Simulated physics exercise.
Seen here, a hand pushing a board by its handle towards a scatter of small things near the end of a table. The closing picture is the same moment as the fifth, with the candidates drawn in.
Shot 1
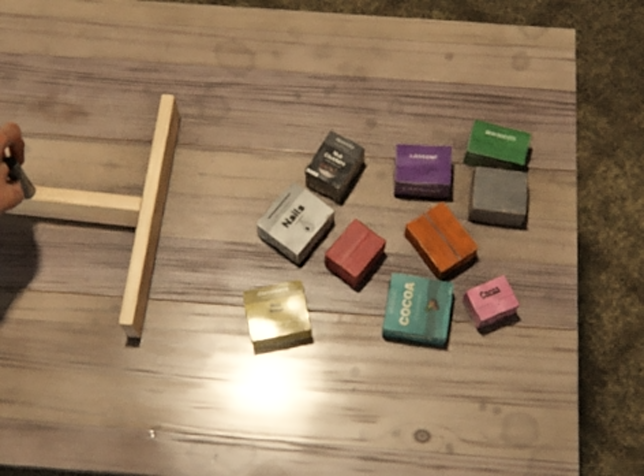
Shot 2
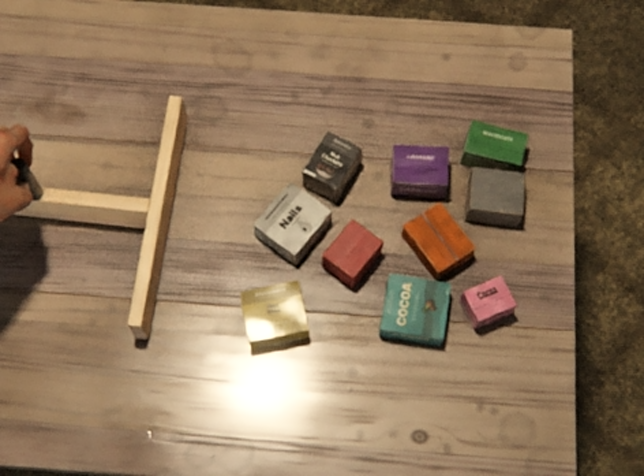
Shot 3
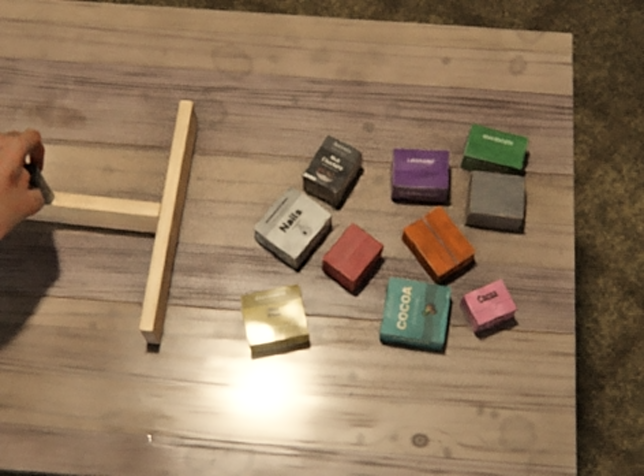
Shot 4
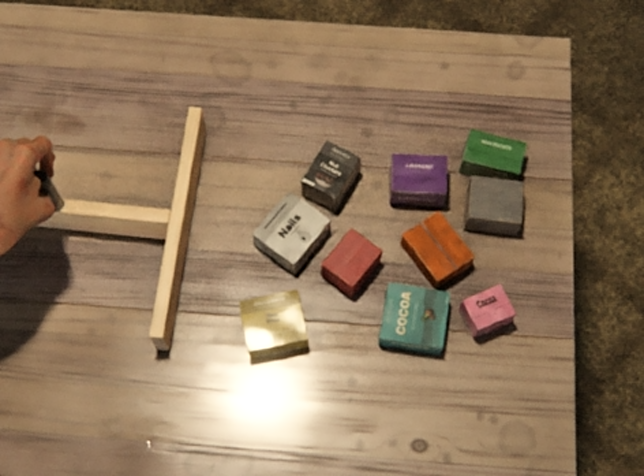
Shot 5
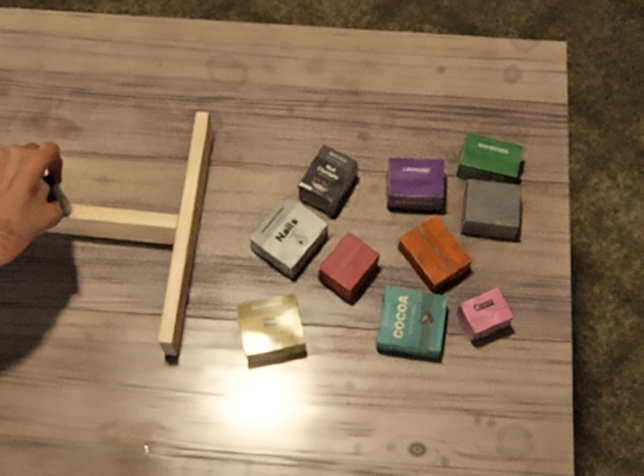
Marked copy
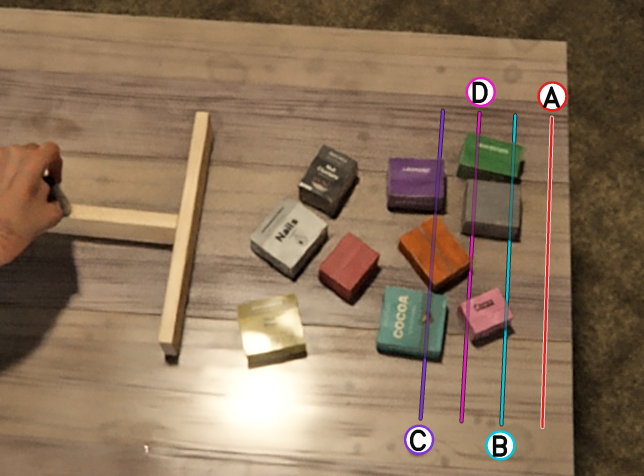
The clip shows a hand on the left steadily pushing a T-shaped wooden board by its handle rightward across a wooden table, closing some of the gap to a scatter of small colourful boxes and blocks, which remain undisturbed.
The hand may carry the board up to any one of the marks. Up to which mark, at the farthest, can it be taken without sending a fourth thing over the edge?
No fourth one falls up to D.
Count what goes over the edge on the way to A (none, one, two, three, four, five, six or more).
In all, six or more.
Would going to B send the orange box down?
By then, yes.
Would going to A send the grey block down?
Yes.
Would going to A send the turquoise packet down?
Yes.
On the copy, A at (547, 263); B at (509, 261); C at (432, 256); D at (471, 258).
On D. First, board (288, 229); yellow box (315, 335); red block (367, 272).
Then, board (392, 236); pink packet (546, 321); grey block (525, 213).
Finally, board (471, 241); pink packet over the edge; grey block over the edge; three fallen.
By contrast, A drops nine; B drops six; C is within the limit but short.
